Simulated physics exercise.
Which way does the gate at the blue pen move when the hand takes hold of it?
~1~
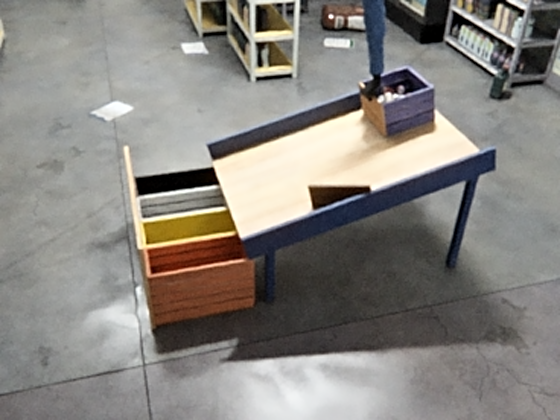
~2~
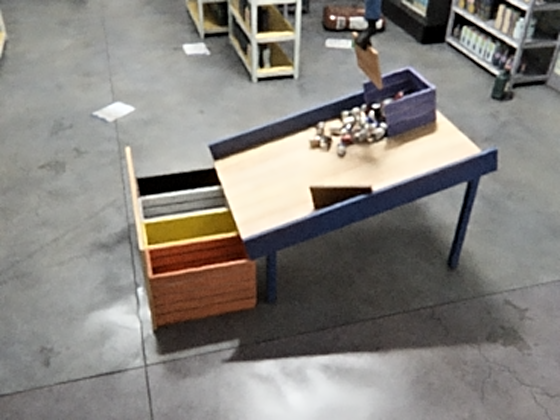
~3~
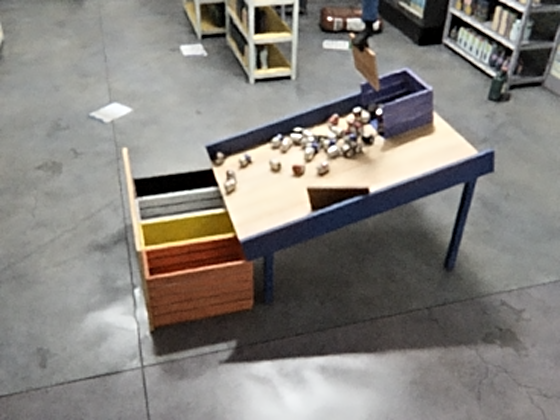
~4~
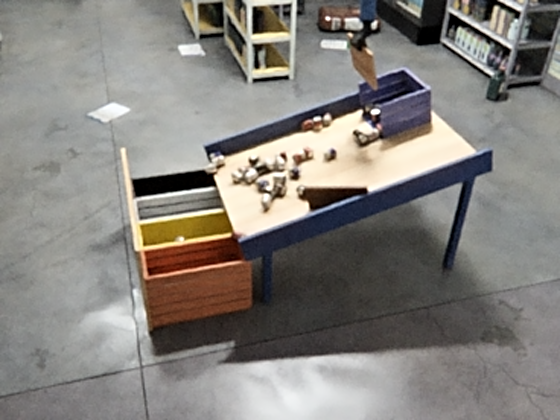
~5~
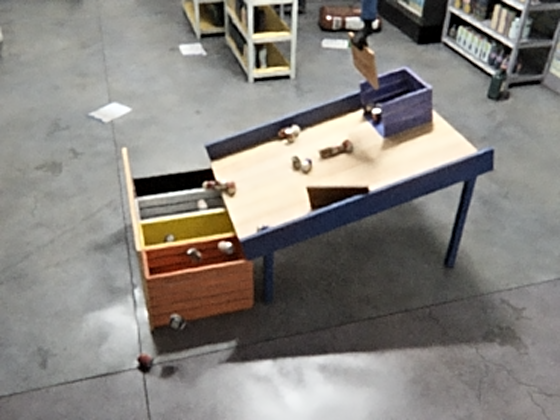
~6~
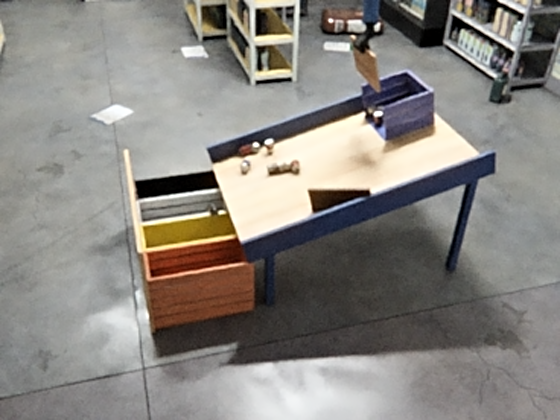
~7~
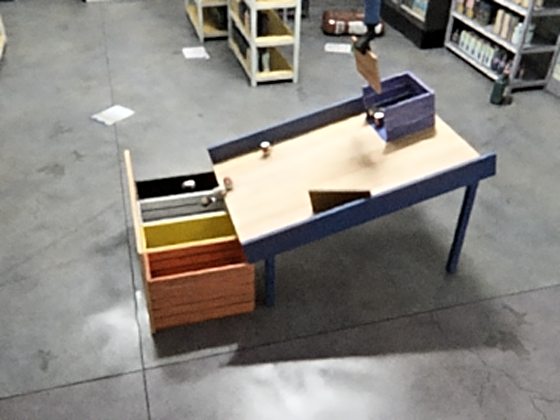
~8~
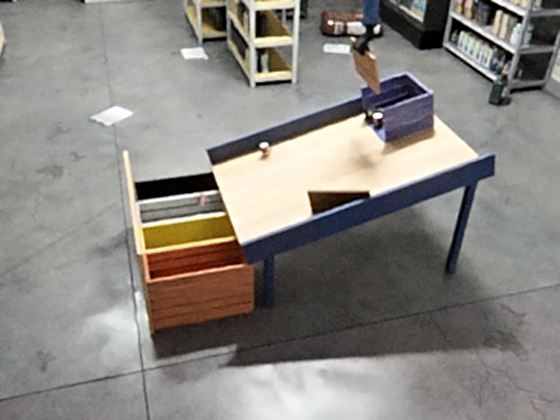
The gate moves up, away from the opening of the blue pen.
